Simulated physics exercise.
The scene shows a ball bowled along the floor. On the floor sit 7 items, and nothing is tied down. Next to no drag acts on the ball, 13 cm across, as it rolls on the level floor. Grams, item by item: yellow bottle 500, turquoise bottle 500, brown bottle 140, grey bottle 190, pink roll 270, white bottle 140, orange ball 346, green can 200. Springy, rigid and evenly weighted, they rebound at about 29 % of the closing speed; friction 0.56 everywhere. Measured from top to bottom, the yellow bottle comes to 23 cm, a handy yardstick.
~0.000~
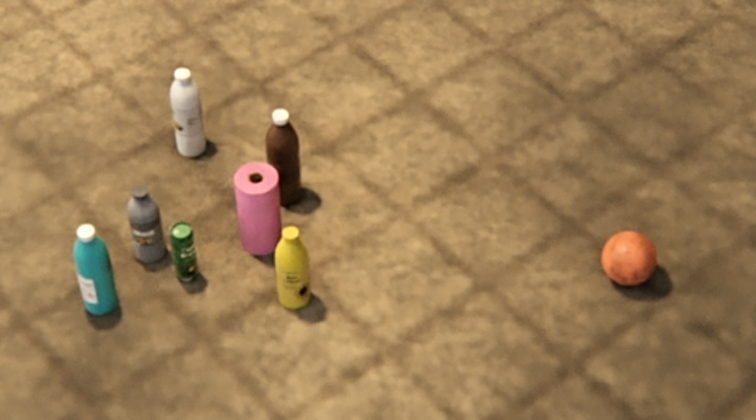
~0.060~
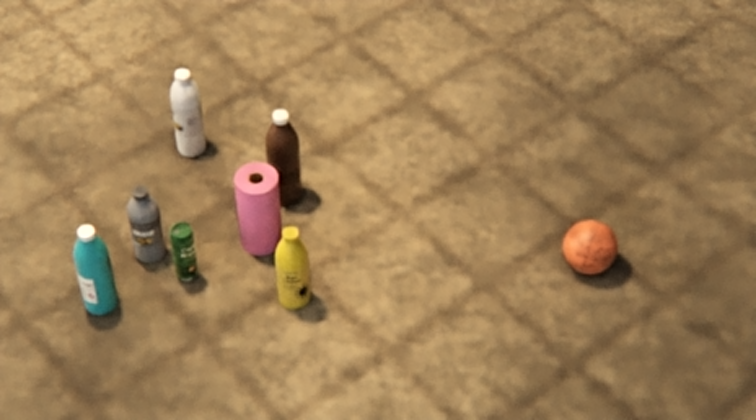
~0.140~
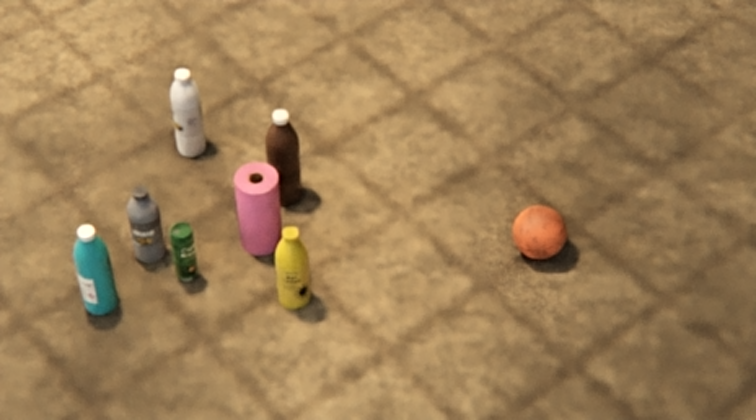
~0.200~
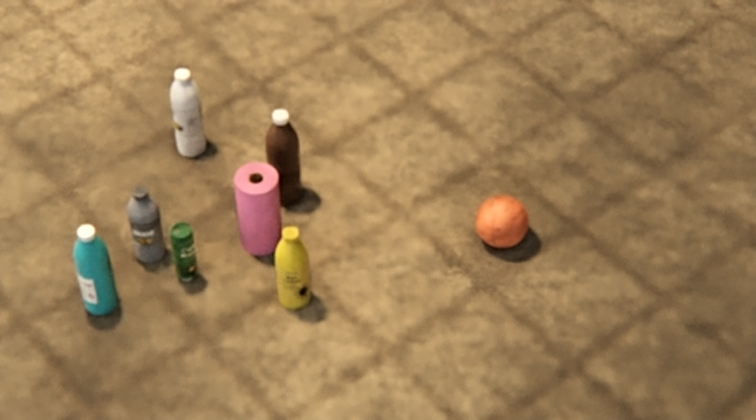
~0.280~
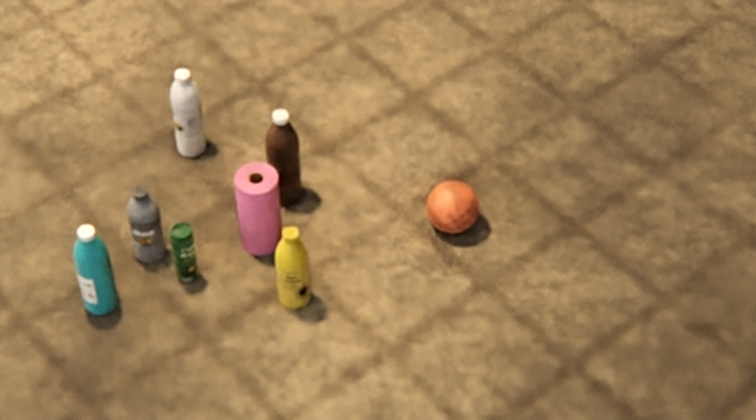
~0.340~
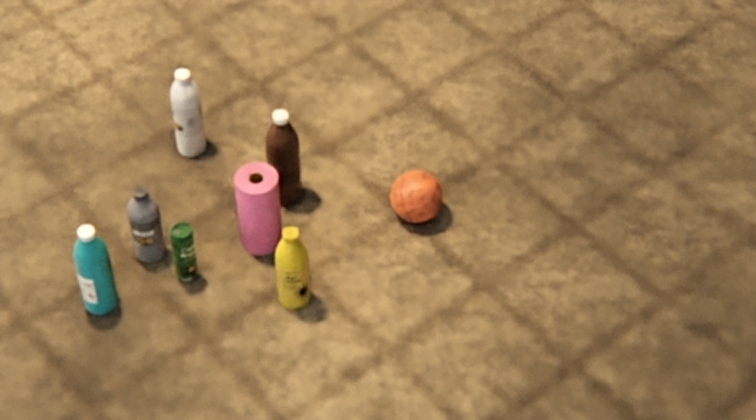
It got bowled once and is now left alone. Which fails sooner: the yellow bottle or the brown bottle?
Second.
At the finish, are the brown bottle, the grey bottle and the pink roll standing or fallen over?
Well, the brown bottle tumbles down, the grey bottle holds steady, and the pink roll holds steady.
By 0.64 s, 93 cm rolled; orange ball near (276, 144); brown bottle tilted 19° near (241, 160).
By 0.94 s, 123 cm rolled; orange ball near (189, 90); brown bottle on its side near (187, 200).
By 1.34 s, 161 cm rolled; orange ball near (93, 23); brown bottle on its side near (187, 203).
By 1.84 s, 209 cm rolled; brown bottle on its side near (187, 205).
When it is over (2.1 s), lying over on the floor, brown bottle; the other 6 within 8 cm of the start. End places, in pixels of the last picture, yellow bottle near (292, 266), brown bottle near (188, 205). Yellow bottle was never lost; brown bottle went at 0.72 s.
